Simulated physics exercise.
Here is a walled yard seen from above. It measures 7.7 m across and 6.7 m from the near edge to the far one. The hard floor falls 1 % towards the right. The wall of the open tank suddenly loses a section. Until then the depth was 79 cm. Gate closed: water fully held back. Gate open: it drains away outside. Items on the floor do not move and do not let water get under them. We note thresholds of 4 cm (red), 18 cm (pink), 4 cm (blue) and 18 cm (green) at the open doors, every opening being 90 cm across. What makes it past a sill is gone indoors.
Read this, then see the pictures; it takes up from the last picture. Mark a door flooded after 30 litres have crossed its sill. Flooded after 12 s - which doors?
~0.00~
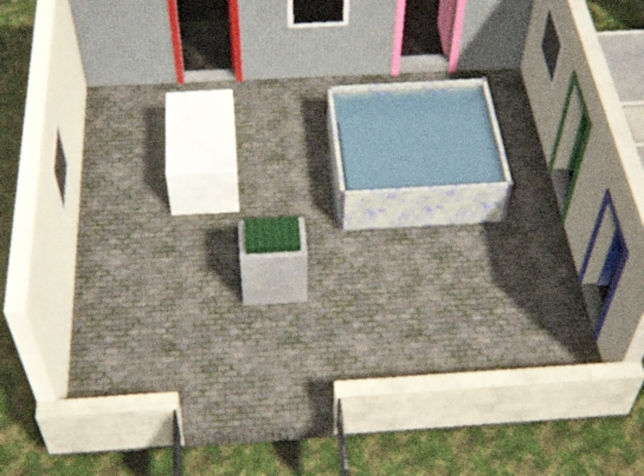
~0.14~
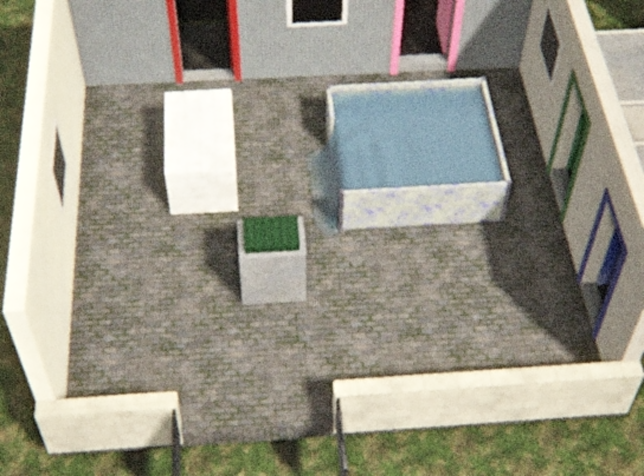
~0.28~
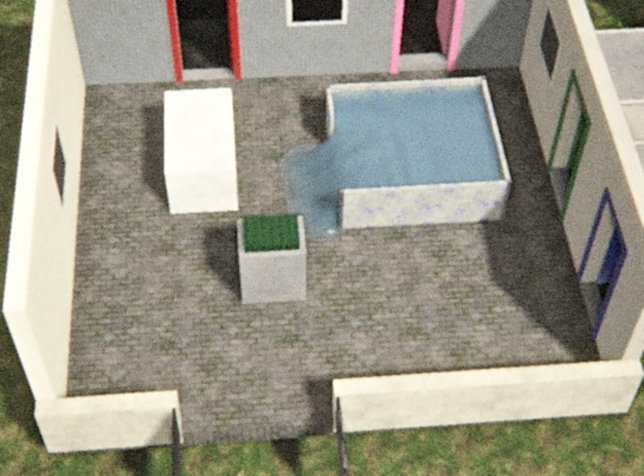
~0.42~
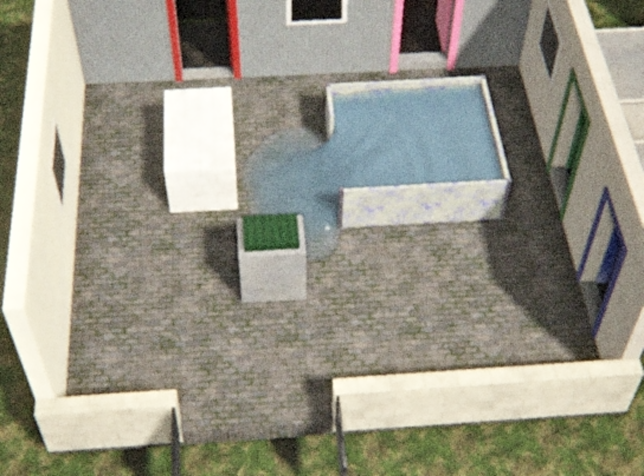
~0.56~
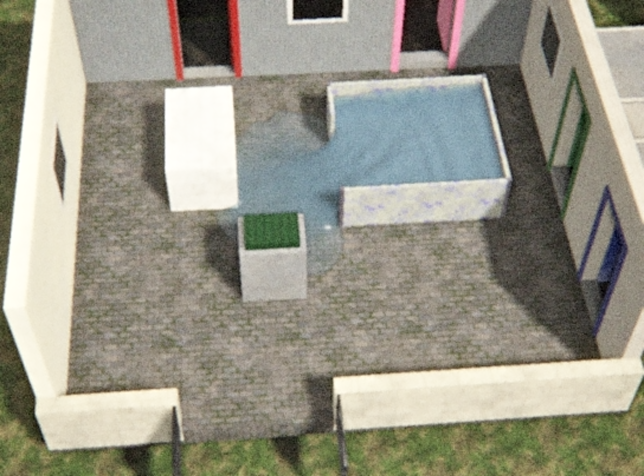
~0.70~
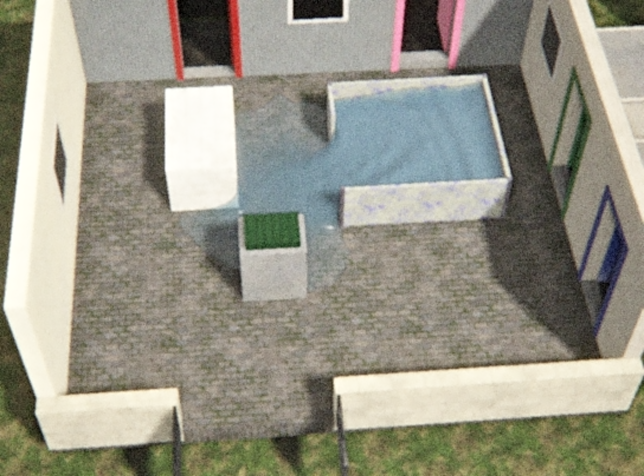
One by one: The red door is going to top the limit, the pink door is going to fall short of the limit, the blue door is going to top the limit, the green door is going to fall short of the limit.
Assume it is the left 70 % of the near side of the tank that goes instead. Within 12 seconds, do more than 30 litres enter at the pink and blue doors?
Against the limit, the pink door stays within it and the blue door exceeds it.
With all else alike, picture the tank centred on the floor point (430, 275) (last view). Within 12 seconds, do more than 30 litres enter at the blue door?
Then the blue door stays within it.
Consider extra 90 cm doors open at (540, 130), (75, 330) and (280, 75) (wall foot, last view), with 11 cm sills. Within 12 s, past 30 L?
Taking them in order, the first gets too little, the second enough and the third enough.
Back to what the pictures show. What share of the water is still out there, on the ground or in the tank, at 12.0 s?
It comes to near 80 per cent.
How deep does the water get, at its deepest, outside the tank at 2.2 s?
Roughly 47 cm.
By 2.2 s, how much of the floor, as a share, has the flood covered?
Wet share: Near 40 percent.
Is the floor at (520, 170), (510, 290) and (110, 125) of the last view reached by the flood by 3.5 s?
First spot not yet wet, second not yet wet, third submerged.
After 1.4 s water covers 20 % of the floor and is deepest (53 cm) near (250, 192); red door 8 cm at the sill, 2 L in, pink door not reached, blue door not reached, green door not reached.
After 2.2 s water covers 40 % of the floor and is deepest (47 cm) near (239, 193); red door 14 cm at the sill, 58 L in, pink door not reached, blue door not reached, green door not reached.
After 3.5 s water covers 65 % of the floor and is deepest (33 cm) near (66, 422); red door 14 cm at the sill, 148 L in, pink door 6 cm at the sill, 0 L in, blue door not reached, green door not reached.
After 7.0 s water covers 100 % of the floor and is deepest (18 cm) near (574, 275); red door 9 cm at the sill, 254 L in, pink door 7 cm at the sill, 0 L in, blue door 16 cm at the sill, 21 L in, green door 4 cm at the sill, 0 L in.
After 12.0 s water covers 100 % of the floor and is deepest (14 cm) near (605, 388); red door 6 cm at the sill, 315 L in, pink door 12 cm at the sill, 0 L in, blue door 12 cm at the sill, 230 L in, green door 10 cm at the sill, 0 L in.
